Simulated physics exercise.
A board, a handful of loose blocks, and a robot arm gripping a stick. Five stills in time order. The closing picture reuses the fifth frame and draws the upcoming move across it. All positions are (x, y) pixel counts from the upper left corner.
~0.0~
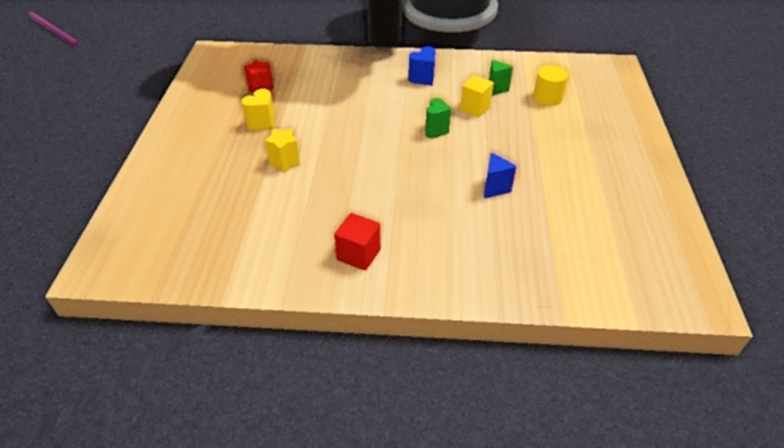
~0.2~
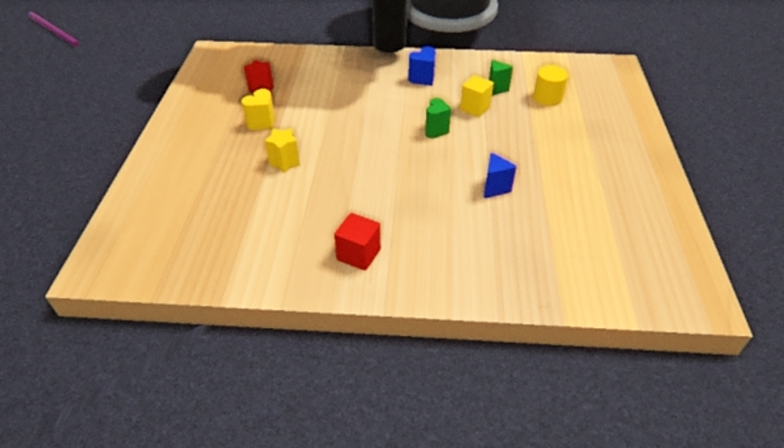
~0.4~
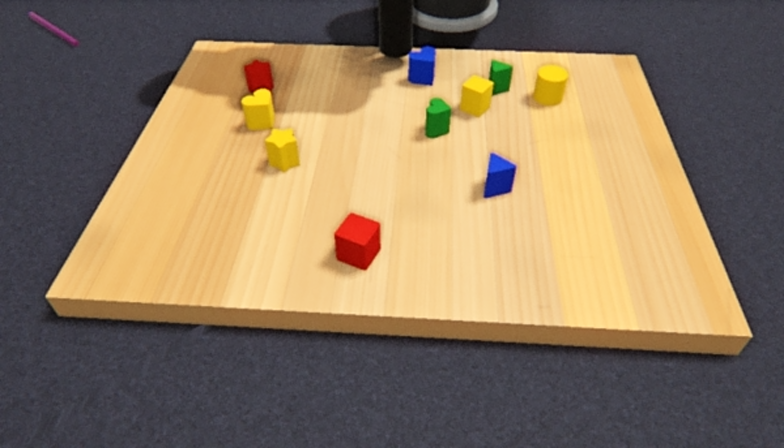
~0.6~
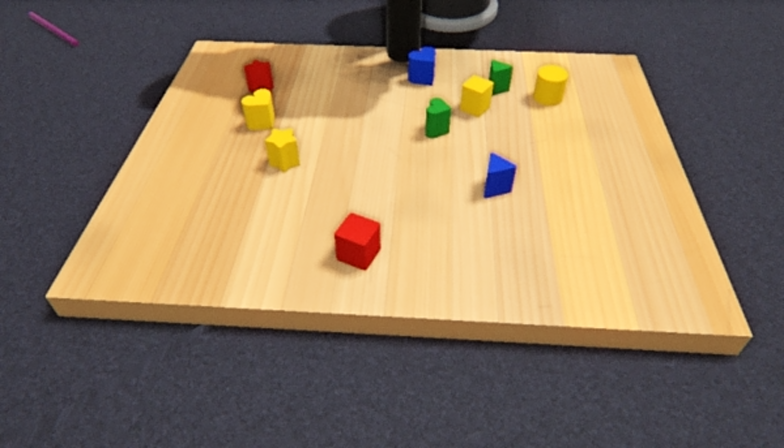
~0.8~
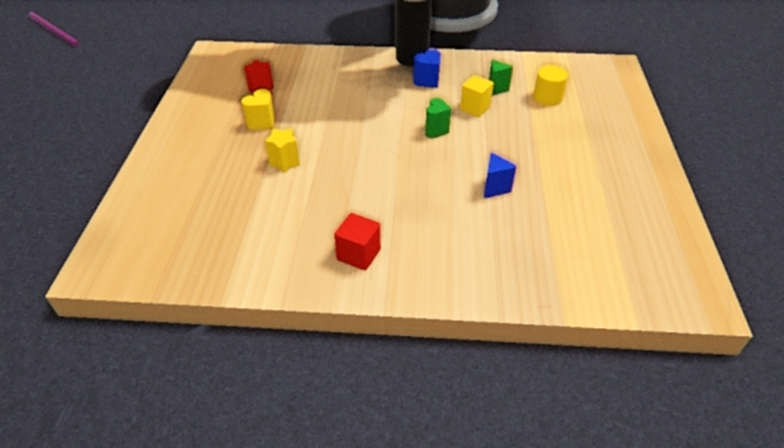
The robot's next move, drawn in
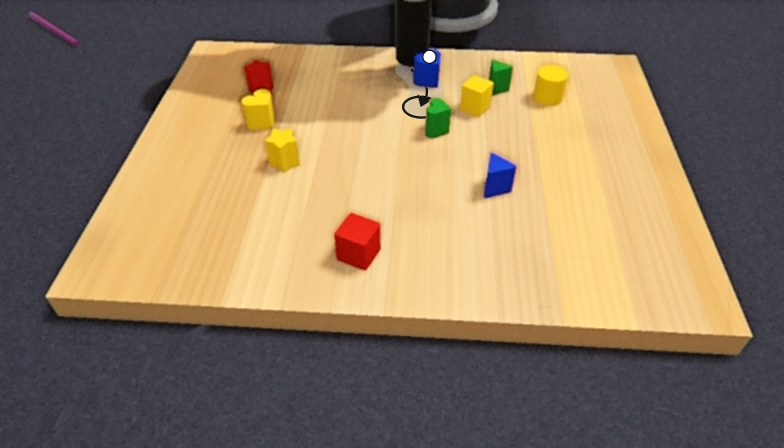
Robot arm's dark stick moving slowly right along a wooden board's far edge, then nudging a blue block slightly right among scattered coloured blocks.
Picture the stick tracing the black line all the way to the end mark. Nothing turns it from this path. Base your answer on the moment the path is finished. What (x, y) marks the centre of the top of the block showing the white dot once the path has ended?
It comes to (450, 86).
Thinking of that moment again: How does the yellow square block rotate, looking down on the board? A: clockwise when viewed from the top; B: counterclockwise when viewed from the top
Letter B.
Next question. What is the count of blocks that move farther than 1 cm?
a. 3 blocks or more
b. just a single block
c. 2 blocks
My pick is b.
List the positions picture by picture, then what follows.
In the first frame, tip of the stick (385, 40), middles of tops, blue heart block (424, 54), green heart block (438, 105), yellow square block (478, 84).
In the second frame, stick (390, 45), nothing pushed.
In the third frame, stick (396, 50), nothing pushed.
In the fourth frame, stick (403, 54), nothing pushed.
In the fifth frame, stick (412, 58), blue heart block (429, 57), green heart block (438, 105), yellow square block (478, 84).
The line goes from (412, 70) via (423, 81) and (427, 94), ending at (421, 107); the dot is on the blue heart block.
Halfway along, stick (427, 76); blue heart block (447, 74).
At the end, stick (421, 95); blue heart block (451, 86), turned 35° anticlockwise; green heart block unmoved; yellow square block (480, 86), turned 25° anticlockwise.
